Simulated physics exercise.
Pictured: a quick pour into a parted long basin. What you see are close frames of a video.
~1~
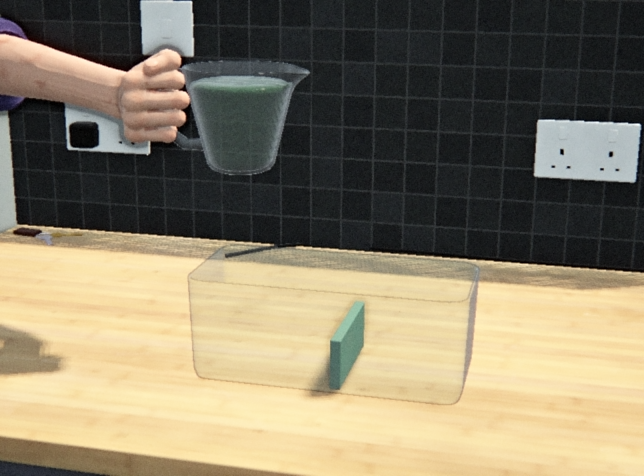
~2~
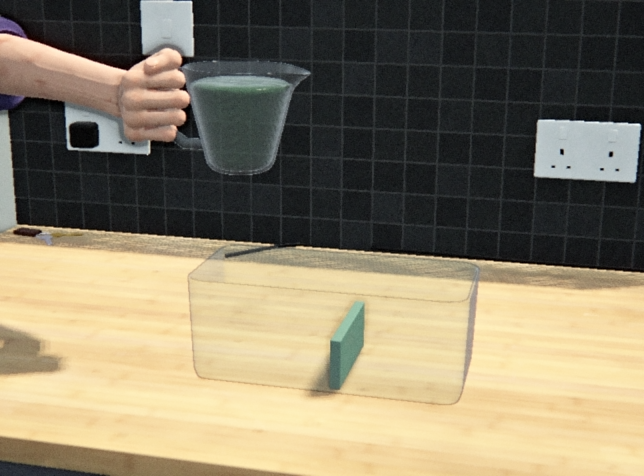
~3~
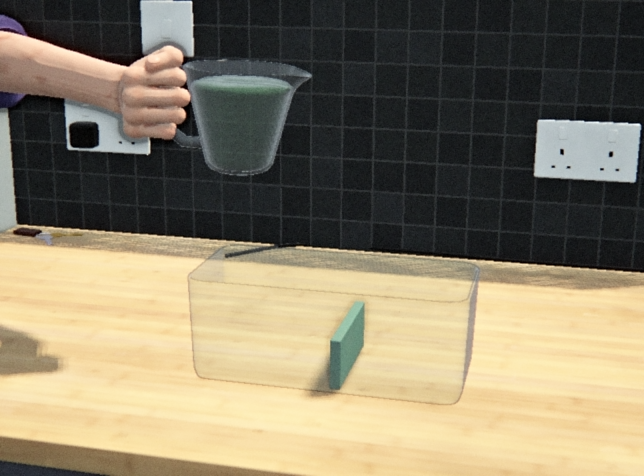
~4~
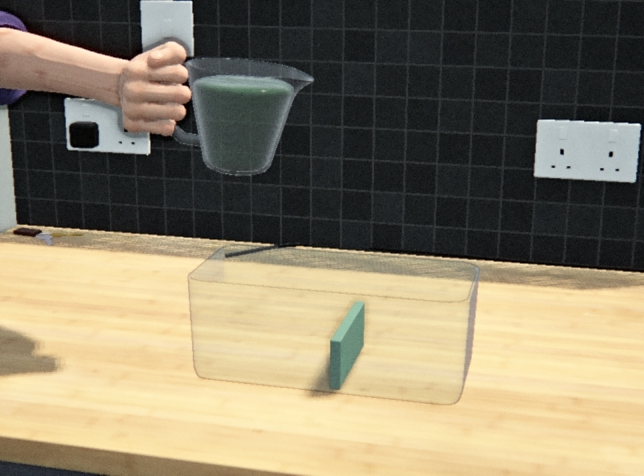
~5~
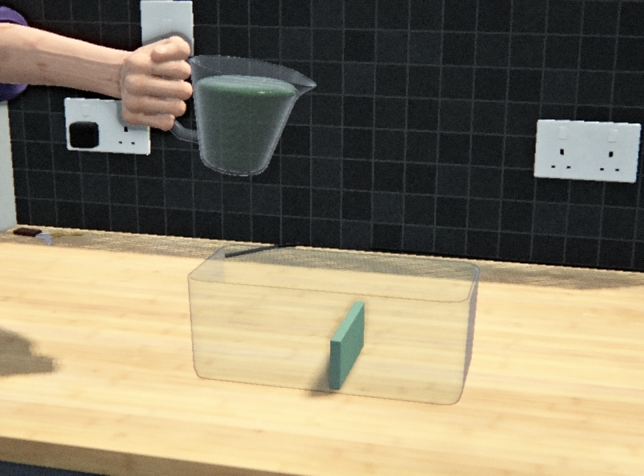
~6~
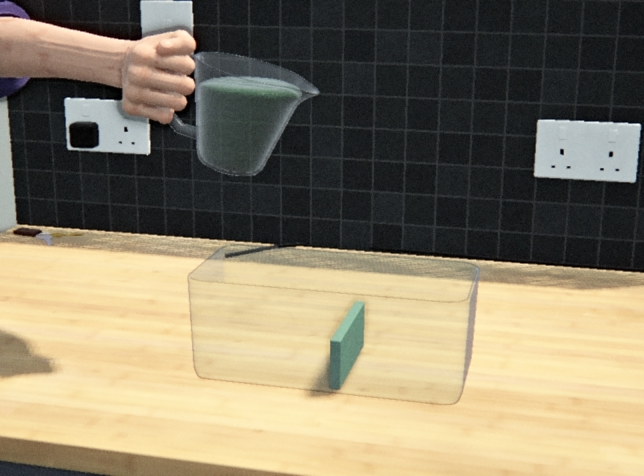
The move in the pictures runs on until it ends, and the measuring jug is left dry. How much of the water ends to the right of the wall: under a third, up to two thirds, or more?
The share right of the wall lands inside the two marks of one third and two thirds.
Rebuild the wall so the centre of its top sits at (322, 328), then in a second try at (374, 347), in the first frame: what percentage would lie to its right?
Try 1: Some 85 %; try 2: 30 %.
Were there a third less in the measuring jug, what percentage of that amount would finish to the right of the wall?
Roughly 35 in a hundred.
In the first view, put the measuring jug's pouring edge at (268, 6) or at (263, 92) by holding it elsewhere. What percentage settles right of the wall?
In order: Close to 20 and 5 percent.
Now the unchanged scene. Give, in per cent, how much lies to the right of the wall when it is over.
Close to 55 in a hundred.
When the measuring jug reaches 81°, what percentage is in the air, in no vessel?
Around 30 percent.
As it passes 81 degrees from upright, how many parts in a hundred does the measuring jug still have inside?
It still holds around 55 per cent there.
A moment on, the measuring jug is tipped on its side and 55 per cent is still to pour, 0 is left of the wall and 14 right of it.
Next, the measuring jug is tipped right over and 3 per cent is still to pour, 32 is left of the wall and 55 right of it.
Then the measuring jug is tipped right over and 0 per cent is still to pour, 43 is left of the wall and 54 right of it.
Later the measuring jug is tipped right over and 0 per cent is still to pour, 44 is left of the wall and 55 right of it.
Finally, 44 per cent lies left of the wall, 54 right of it and 2 outside.
